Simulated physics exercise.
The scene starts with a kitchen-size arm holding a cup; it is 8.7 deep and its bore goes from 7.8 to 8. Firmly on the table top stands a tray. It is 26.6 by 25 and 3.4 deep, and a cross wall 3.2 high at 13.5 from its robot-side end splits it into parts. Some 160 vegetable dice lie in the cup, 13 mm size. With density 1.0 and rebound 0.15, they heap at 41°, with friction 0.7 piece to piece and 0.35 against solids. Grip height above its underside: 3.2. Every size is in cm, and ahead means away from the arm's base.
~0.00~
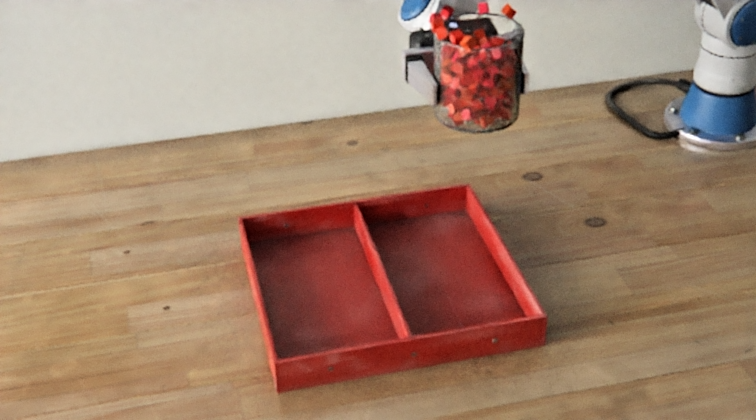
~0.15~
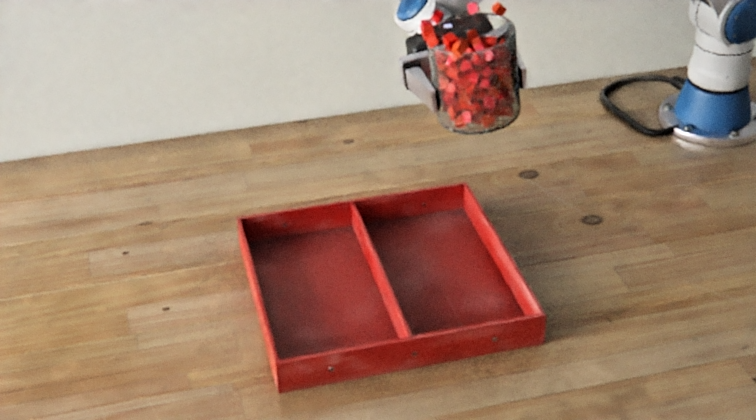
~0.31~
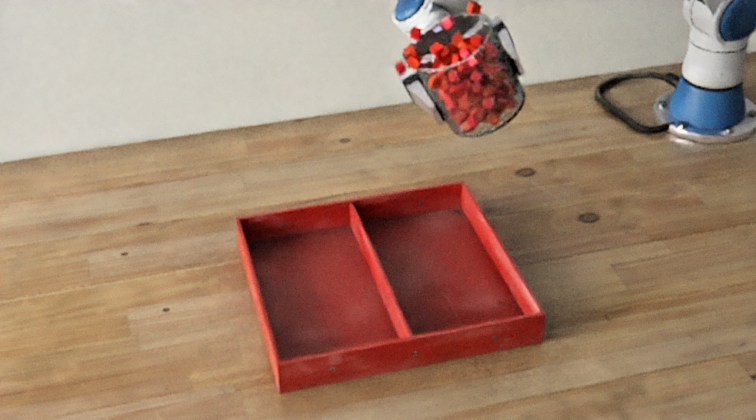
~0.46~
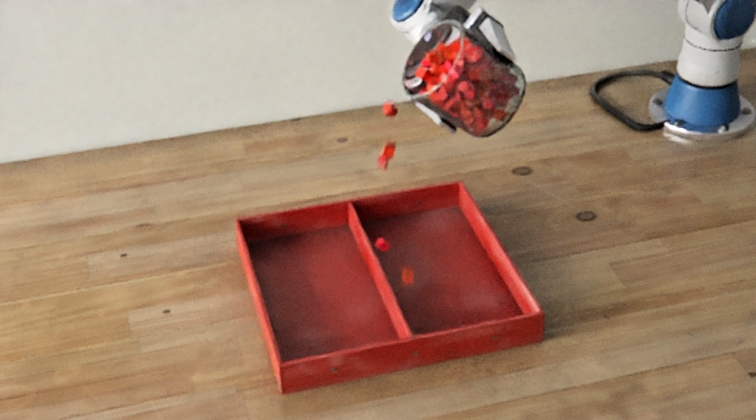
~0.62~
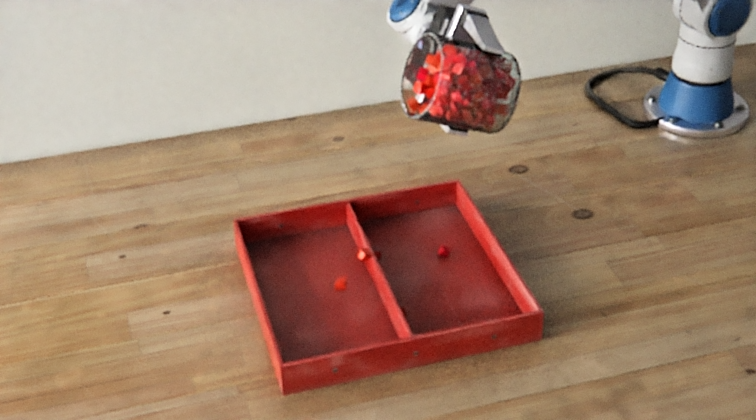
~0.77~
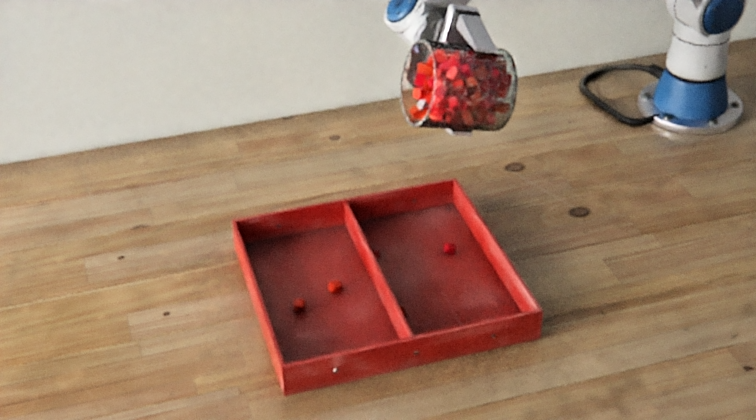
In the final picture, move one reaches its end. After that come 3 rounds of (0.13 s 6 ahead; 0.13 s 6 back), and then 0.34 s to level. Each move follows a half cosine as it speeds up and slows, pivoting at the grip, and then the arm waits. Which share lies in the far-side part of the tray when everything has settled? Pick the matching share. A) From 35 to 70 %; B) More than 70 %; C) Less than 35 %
From 35 to 70 % (A).
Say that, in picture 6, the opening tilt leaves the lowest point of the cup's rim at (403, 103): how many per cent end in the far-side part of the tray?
Estimate: About 20 per cent.
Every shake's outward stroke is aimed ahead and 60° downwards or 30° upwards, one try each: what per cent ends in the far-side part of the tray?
First try some 10 %, second try some 75 %.
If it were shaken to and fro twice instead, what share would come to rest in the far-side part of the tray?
It would be near 45 per cent.
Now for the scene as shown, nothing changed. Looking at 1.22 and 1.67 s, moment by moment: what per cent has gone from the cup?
Taking the two times in order, I'd say 50 and then 80 per cent.
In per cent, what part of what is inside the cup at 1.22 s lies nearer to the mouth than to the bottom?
About 80 per cent.
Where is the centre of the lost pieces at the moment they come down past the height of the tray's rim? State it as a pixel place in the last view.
Estimated centre near (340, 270) in pixels.
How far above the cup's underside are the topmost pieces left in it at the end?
I'd say near 4.5 cm from the bottom.
After 1.22 s, tilted 75° forward, highest piece 25 above the table; 81 in the cup, 45 in the far-side part, 13 in the robot-side part, 10 on the table or floor, 10 in flight or on a rim.
After 1.67 s, tilted 55° forward, highest piece 24 above the table; 78 in the far-side part, 31 in the cup, 29 in the robot-side part, 16 on the table or floor, 5 in flight or on a rim.
After 2.09 s, level, highest piece 26 above the table; 81 in the far-side part, 32 in the robot-side part, 30 in the cup, 16 on the table or floor.
After 3.14 s, level, highest piece 25 above the table; 81 in the far-side part, 32 in the robot-side part, 30 in the cup, 16 on the table or floor.
In the end, 81 in the far-side part, 32 in the robot-side part, 30 in the cup, 16 on the table or floor. That is 51 % in the far-side part of the tray.
